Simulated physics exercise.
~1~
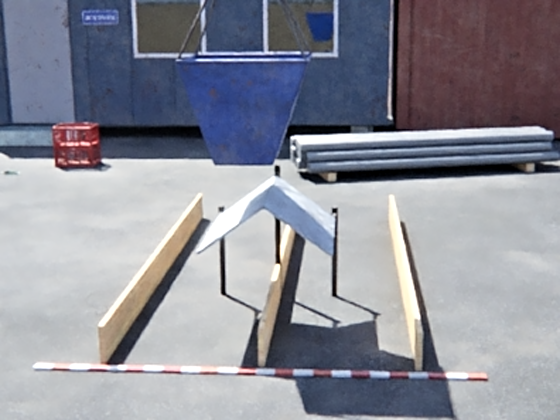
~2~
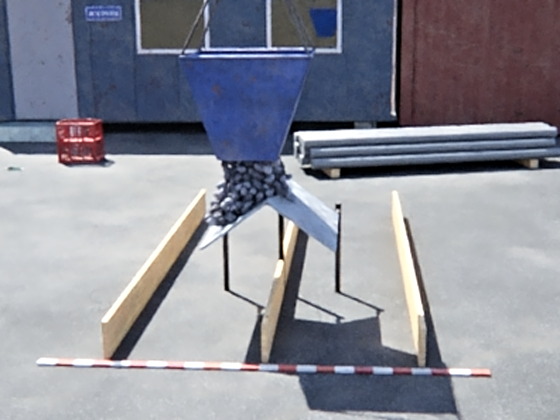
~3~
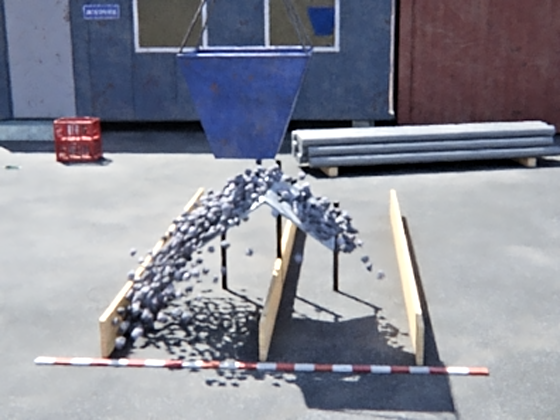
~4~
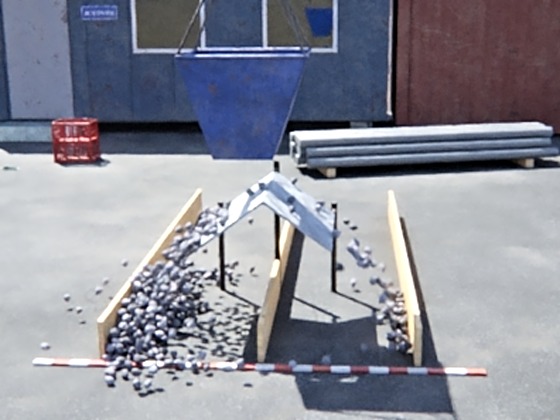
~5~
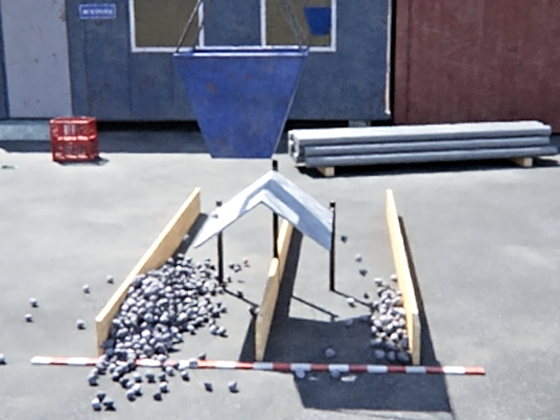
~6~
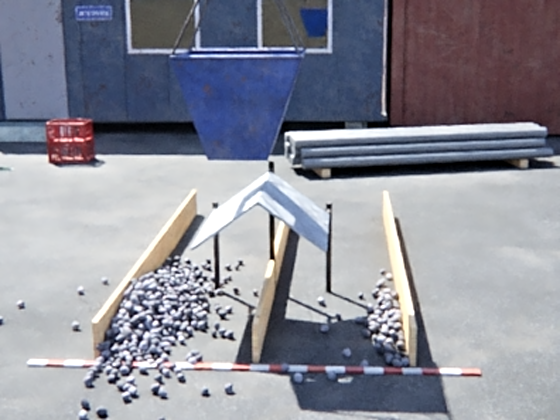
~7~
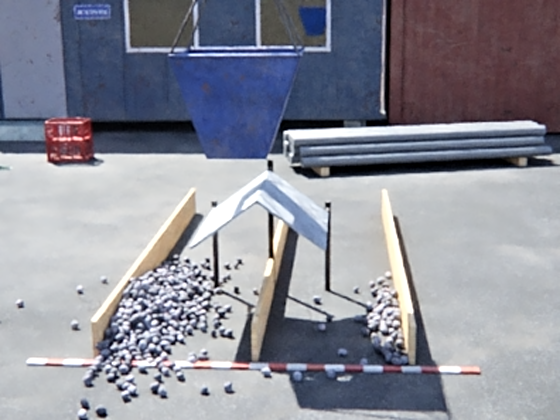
Rounded grey stones drop from a blue hopper onto a fixed, peaked steel sheet and pour down both slopes between wooden boards, coming to rest with a large pile in the left bay, a much smaller one in the right, and a few strays scattered around.
